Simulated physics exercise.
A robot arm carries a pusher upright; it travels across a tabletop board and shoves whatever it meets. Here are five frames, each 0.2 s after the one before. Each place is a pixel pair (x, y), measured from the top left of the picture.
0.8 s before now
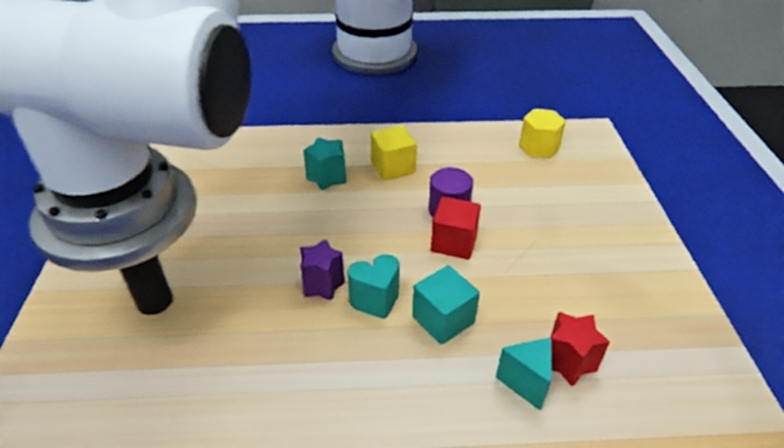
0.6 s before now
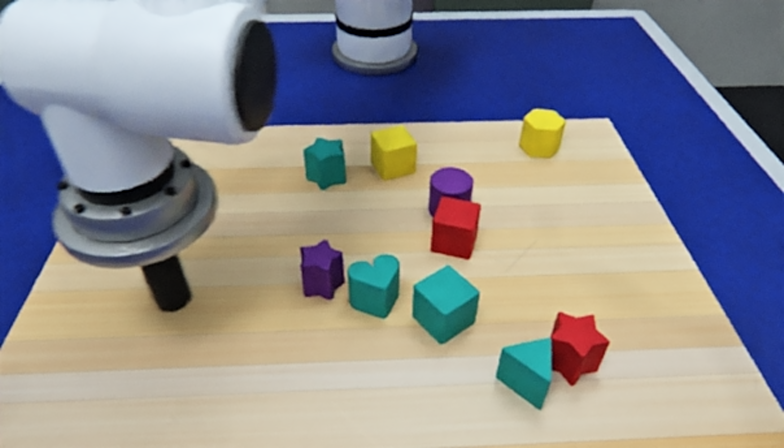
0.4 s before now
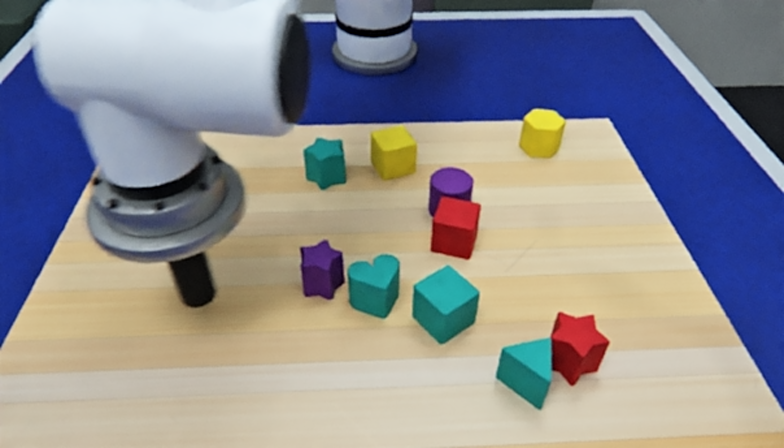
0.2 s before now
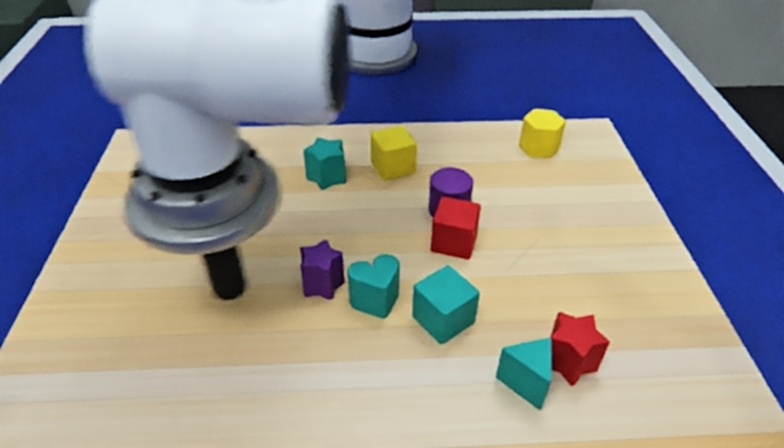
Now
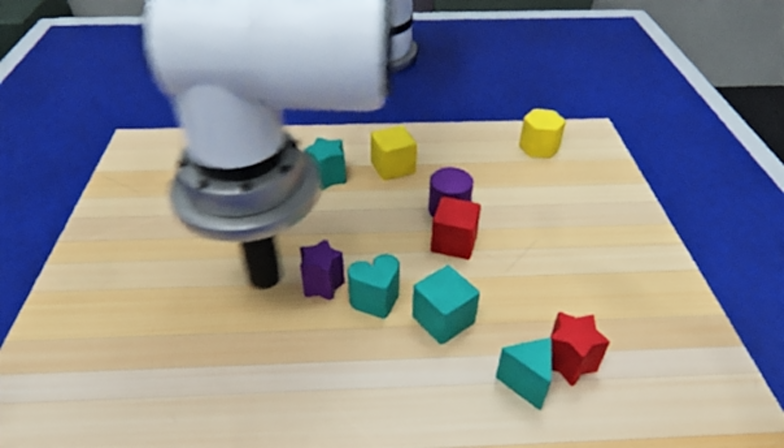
A pale wooden board lies on a blue-covered table, seen from above at an angle by a still camera. Spread over it are turquoise, purple, red and yellow blocks, including a purple star left of a turquoise heart, with a white robot arm holding a dark pusher at the left. The arm slides the pusher rightward and slightly away, nearing the purple star, while the blocks stay still.
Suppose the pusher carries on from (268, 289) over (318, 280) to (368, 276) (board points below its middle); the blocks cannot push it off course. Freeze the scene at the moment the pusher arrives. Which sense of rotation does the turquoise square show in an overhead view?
It turns counter-clockwise.
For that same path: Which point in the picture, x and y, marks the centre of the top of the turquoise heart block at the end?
Most likely (409, 287).
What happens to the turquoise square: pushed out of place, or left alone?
That block gets shifted.
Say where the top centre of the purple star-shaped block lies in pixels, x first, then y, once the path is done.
The middle of the upper face of the purple star-shaped block will lie at about (391, 263) in the picture.
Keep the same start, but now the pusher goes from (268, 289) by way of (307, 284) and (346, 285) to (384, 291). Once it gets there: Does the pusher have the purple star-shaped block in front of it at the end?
In short: Yes.
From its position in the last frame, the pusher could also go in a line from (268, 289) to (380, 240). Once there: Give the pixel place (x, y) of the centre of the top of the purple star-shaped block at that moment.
At pixel (346, 251).
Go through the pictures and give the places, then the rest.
The first frame shows lower end of the pusher at (155, 302), tops of blocks, purple star-shaped block at (319, 254), turquoise heart block at (375, 270), turquoise square at (447, 288), red square at (458, 212).
The second frame shows pusher at (174, 299), blocks as before.
The third frame shows pusher at (199, 295), blocks as before.
The fourth frame shows pusher at (230, 288), blocks as before.
The fifth frame shows pusher at (265, 277), purple star-shaped block at (319, 254), turquoise heart block at (375, 270), turquoise square at (447, 288), red square at (458, 212).
The first path, step by step. Halfway along, pusher at (317, 268); purple star-shaped block at (349, 253), turned 20° clockwise; turquoise heart block at (381, 271).
At the end, pusher at (368, 264); purple star-shaped block at (391, 263), turned 55° clockwise; turquoise heart block at (409, 287); turquoise square at (457, 294), turned 25° anticlockwise; red square not moved.
